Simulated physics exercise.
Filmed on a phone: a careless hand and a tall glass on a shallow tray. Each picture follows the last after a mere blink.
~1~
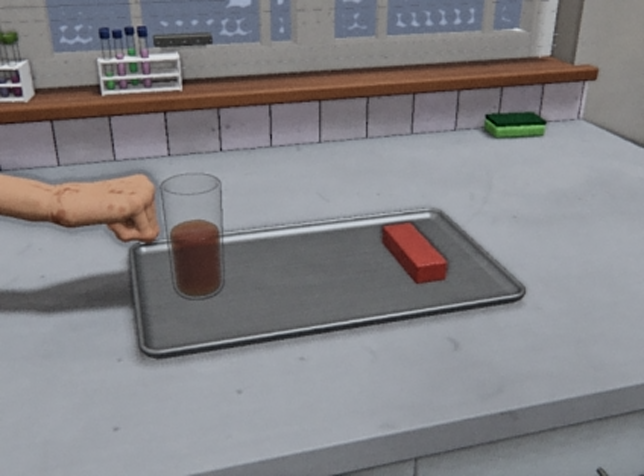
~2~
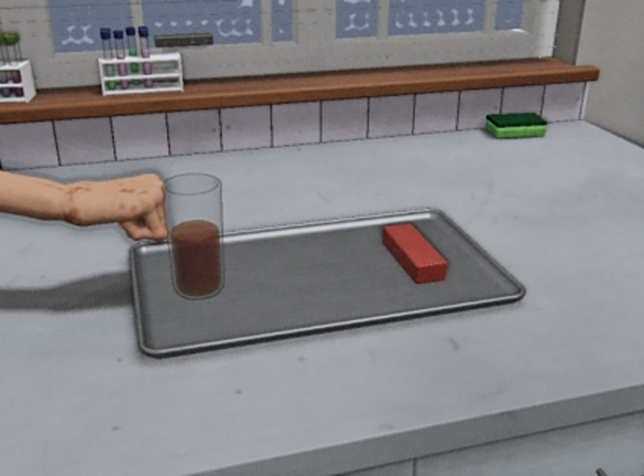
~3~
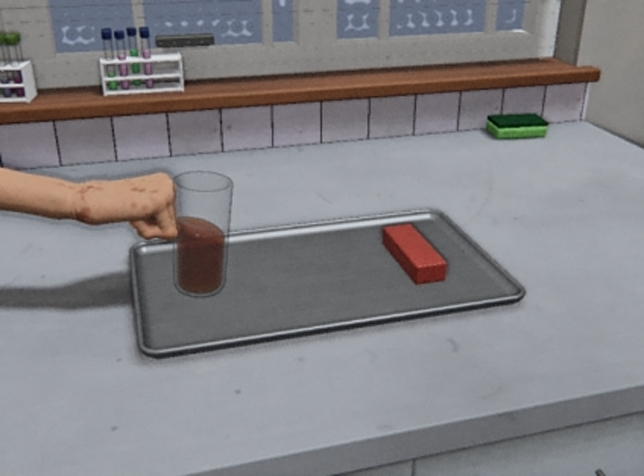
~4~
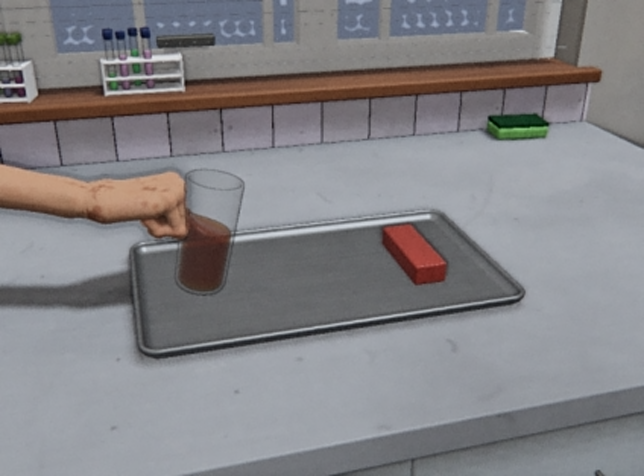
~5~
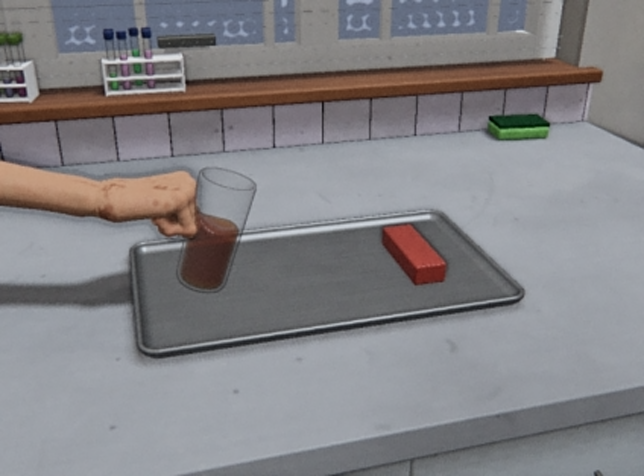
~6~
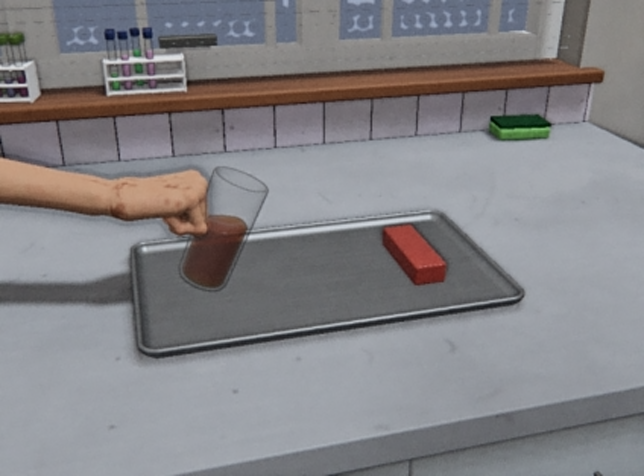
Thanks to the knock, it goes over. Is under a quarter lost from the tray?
Under a quarter drains off.
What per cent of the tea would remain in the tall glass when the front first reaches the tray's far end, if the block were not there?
55 %.
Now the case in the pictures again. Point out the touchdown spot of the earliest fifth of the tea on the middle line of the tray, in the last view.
About (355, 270).
A moment on, the tall glass is falling and 100 per cent is in the glass, 0 on the tray and 0 above or beyond its rim.
Next, the tall glass lies on its side and 80 per cent is in the glass, 4 on the tray and 16 above or beyond its rim.
Then the tall glass lies on its side and 46 per cent is in the glass, 35 on the tray and 19 above or beyond its rim.
Later the tall glass lies on its side and 25 per cent is in the glass, 66 on the tray and 9 above or beyond its rim.
At rest 92 per cent is held by tray and glass, 8 is off the tray.
